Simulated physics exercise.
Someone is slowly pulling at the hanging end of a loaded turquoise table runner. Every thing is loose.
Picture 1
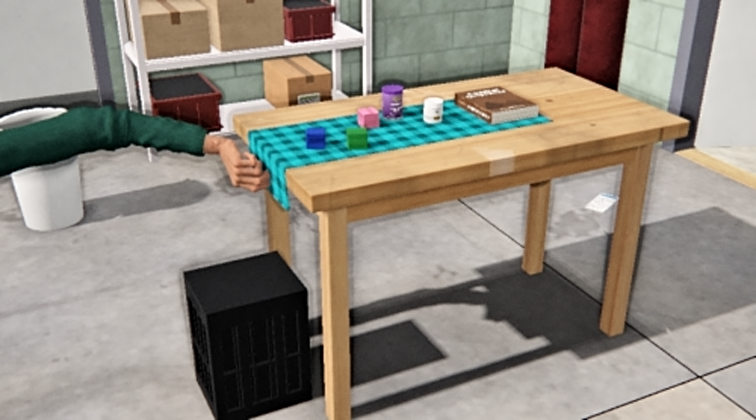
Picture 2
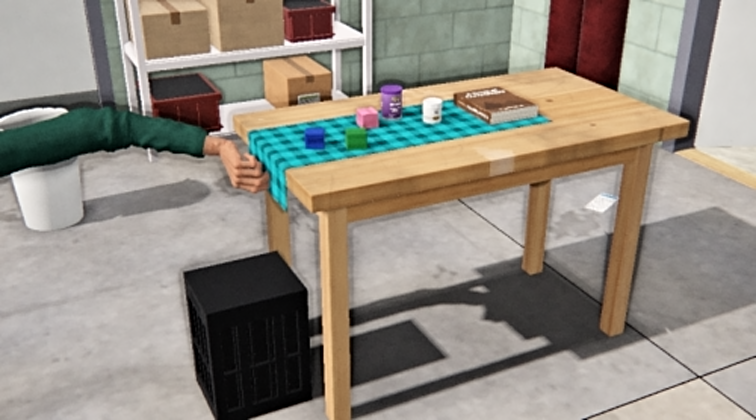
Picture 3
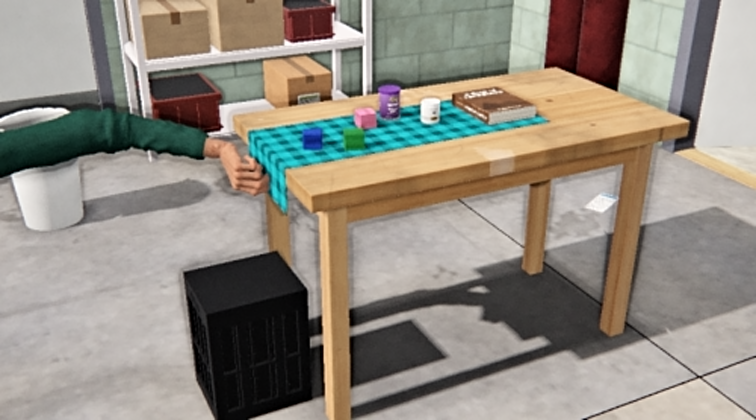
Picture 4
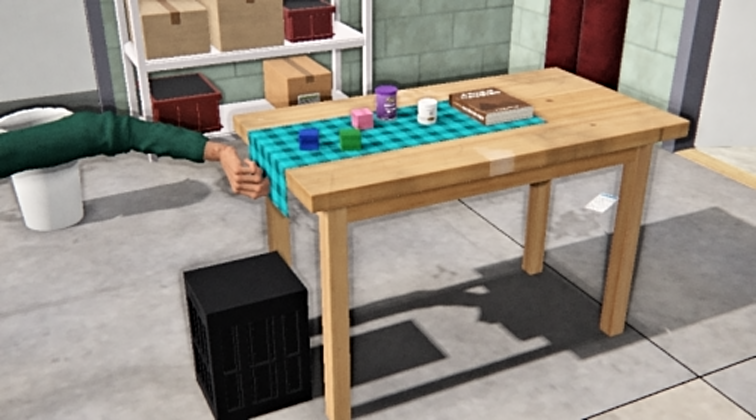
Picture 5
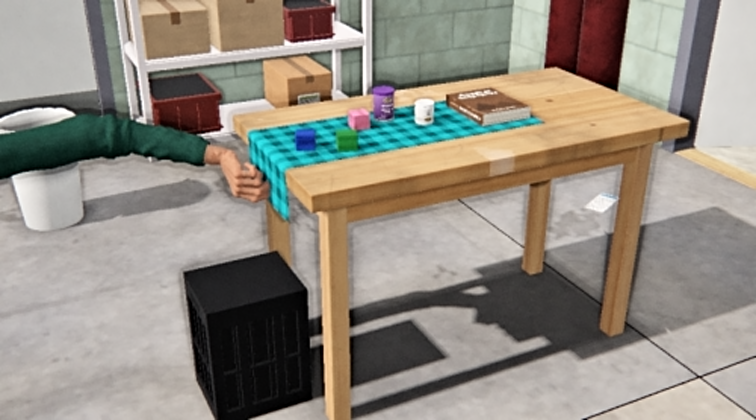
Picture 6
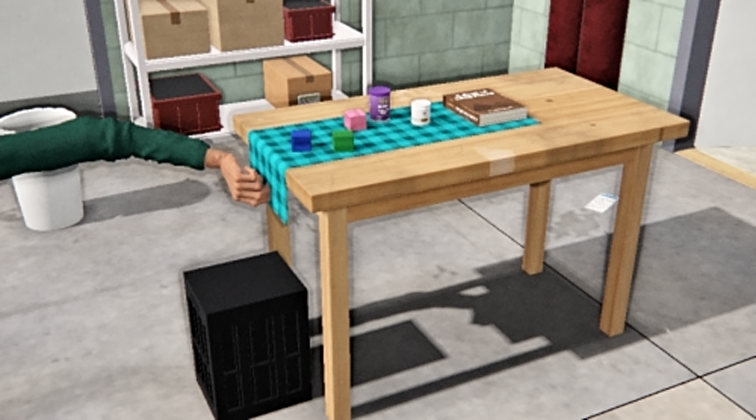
An arm in a dark green sleeve reaches in from the left to a wooden table in a concrete-floored storeroom, seen from slightly above. A turquoise checked runner carries blue, green and pink cubes, a purple can, a white pot and a brown book, with a black crate below. The hand slowly draws the hanging end downward, and the runner and everything on it slide slightly left together; the camera stays still.
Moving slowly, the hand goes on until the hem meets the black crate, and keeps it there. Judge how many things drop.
The top will end up two items short.
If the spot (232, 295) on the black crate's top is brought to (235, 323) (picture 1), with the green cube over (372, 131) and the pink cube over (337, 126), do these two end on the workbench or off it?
The green cube? Lost. The pink cube? Lost.
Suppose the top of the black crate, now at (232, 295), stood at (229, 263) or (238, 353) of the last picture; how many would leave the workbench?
We'd get 1 in the first case and 4 in the second.
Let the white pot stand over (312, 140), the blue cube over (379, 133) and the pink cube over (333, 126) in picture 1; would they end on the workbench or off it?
The white pot is lost, the blue cube stays aboard, the pink cube is lost.
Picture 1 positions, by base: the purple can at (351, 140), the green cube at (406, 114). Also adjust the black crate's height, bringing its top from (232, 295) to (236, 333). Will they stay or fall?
Result: Purple can gone, green cube still there.
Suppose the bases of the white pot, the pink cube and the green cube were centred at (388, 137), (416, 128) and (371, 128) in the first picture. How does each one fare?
So, the white pot makes it through, the pink cube makes it through, the green cube makes it through.
Early on, hem near (270, 250); blue cube gone.
Midway, hem on the crate; blue cube and green cube gone.
Finally, hem on the crate; blue cube and green cube gone. It carries off two.
